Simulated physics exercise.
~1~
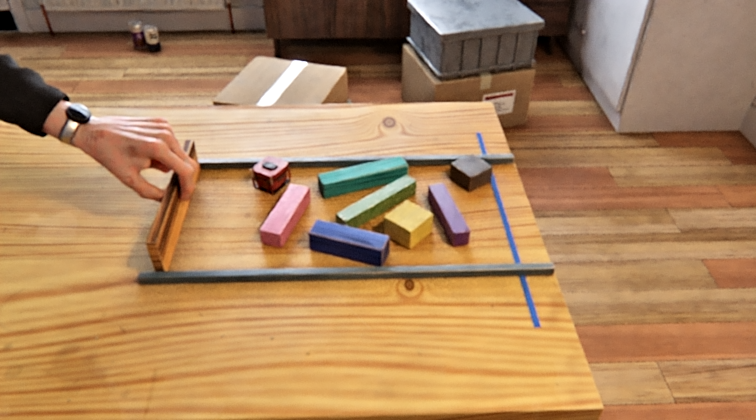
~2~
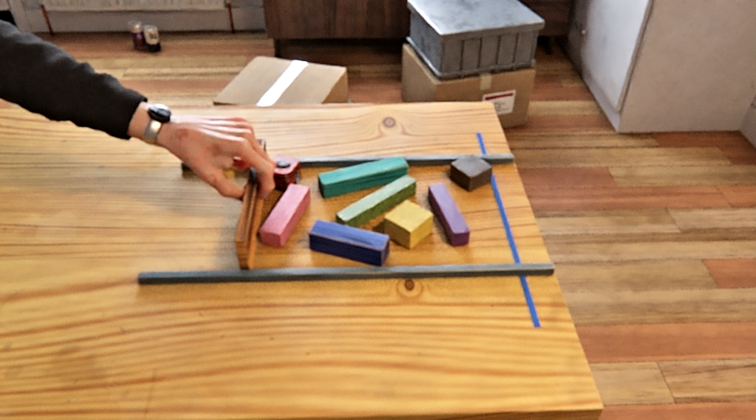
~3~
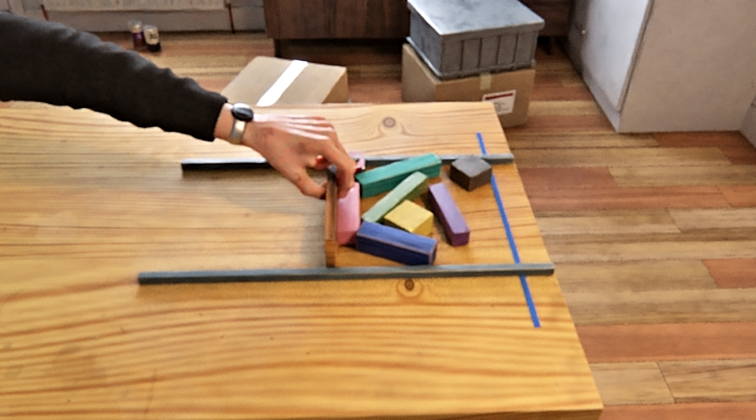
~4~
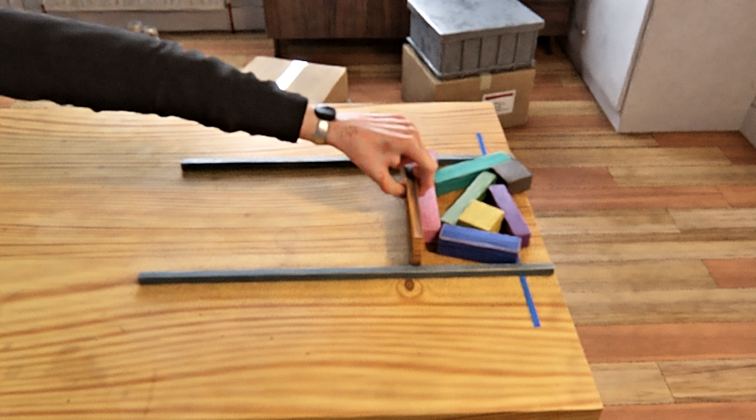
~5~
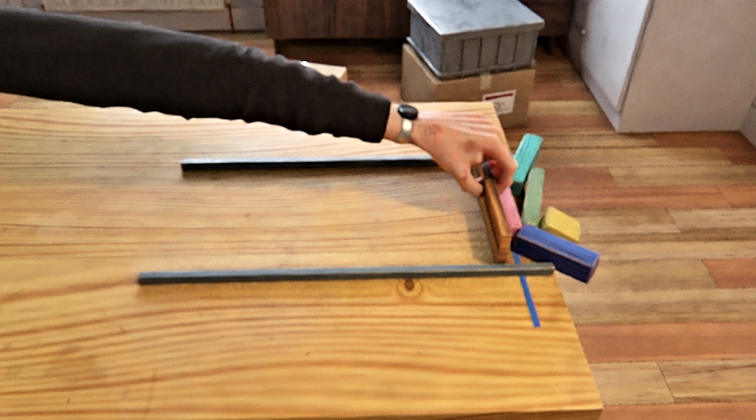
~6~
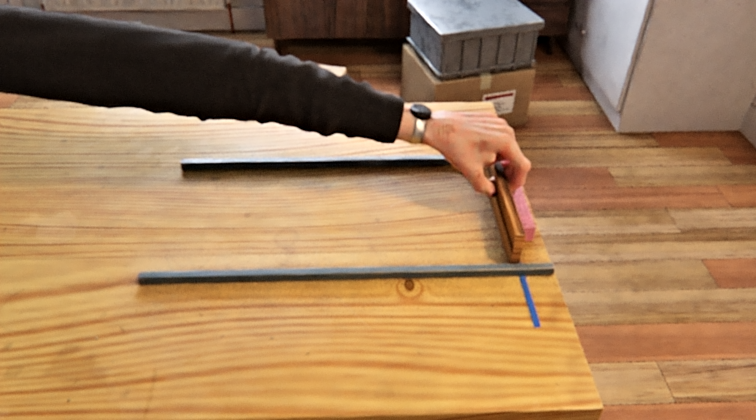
On a wooden table, a hand slid an upright board to the right between two rails, gathering colorful blocks and sticks and pushing them past the blue tape until most went over the edge, leaving a pink piece against the board.
